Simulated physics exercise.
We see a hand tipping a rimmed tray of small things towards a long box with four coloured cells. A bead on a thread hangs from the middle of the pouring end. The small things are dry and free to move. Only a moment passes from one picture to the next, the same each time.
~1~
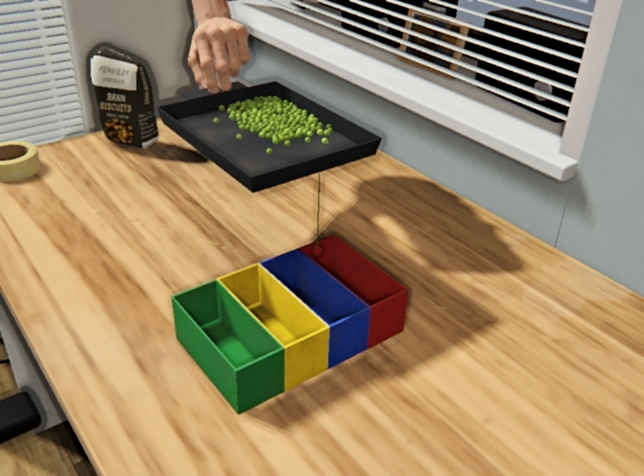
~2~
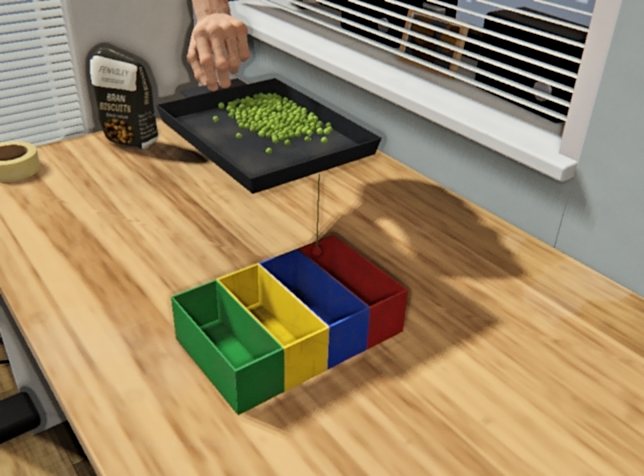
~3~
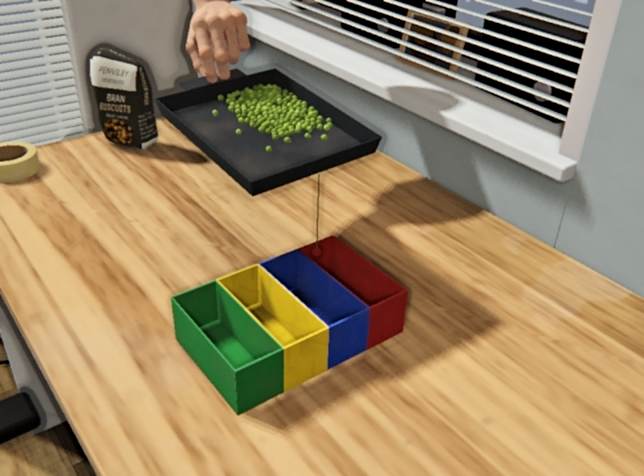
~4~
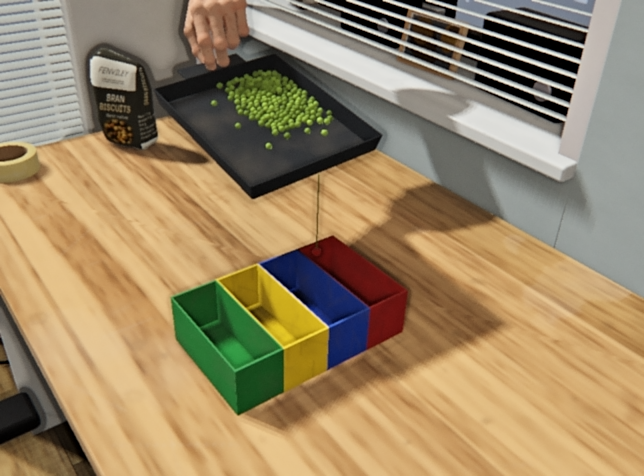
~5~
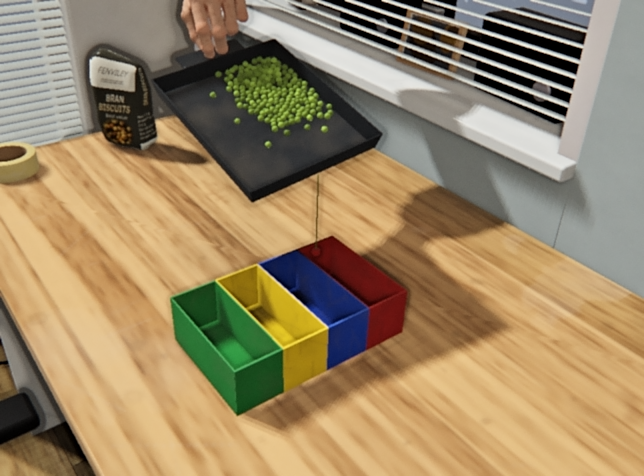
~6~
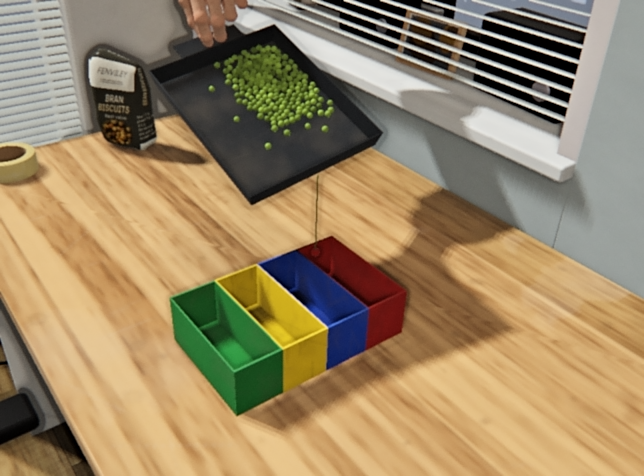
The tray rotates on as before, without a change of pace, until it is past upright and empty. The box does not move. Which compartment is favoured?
The yellow cell gets the most.
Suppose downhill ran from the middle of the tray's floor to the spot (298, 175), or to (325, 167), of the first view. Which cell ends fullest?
First yellow, then red.
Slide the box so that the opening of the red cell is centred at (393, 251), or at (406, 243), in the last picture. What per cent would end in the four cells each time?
Roughly 70 per cent, and 20 per cent.
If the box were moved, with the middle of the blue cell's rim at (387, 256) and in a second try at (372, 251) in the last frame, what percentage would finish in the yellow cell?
In turn 0 and 0 in a hundred.
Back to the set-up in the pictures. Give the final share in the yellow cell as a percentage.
Some 80 per cent.
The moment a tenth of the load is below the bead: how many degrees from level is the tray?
Around 65° of tilt.
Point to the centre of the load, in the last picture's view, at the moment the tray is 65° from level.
Around (263, 205).
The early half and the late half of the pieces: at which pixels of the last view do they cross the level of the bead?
The first part at (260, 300); the rest at (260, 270).
Just after the last frame, tray tipped steeply; roughly two thirds on the tray; just a few in the yellow cell; just a few in the green cell; roughly a quarter falling or outside the box.
A moment on, tray tipped past a quarter turn; roughly a quarter on the tray; roughly half in the yellow cell; about a tenth in the green cell; just a few in the blue cell; about a tenth falling or outside the box.
Further on, tray tipped past a quarter turn; the larger part in the yellow cell; about a tenth in the green cell; just a few in the blue cell.
When it is over, tray tipped past a quarter turn; the larger part in the yellow cell; about a tenth in the green cell; just a few in the blue cell; not one in the red cell.
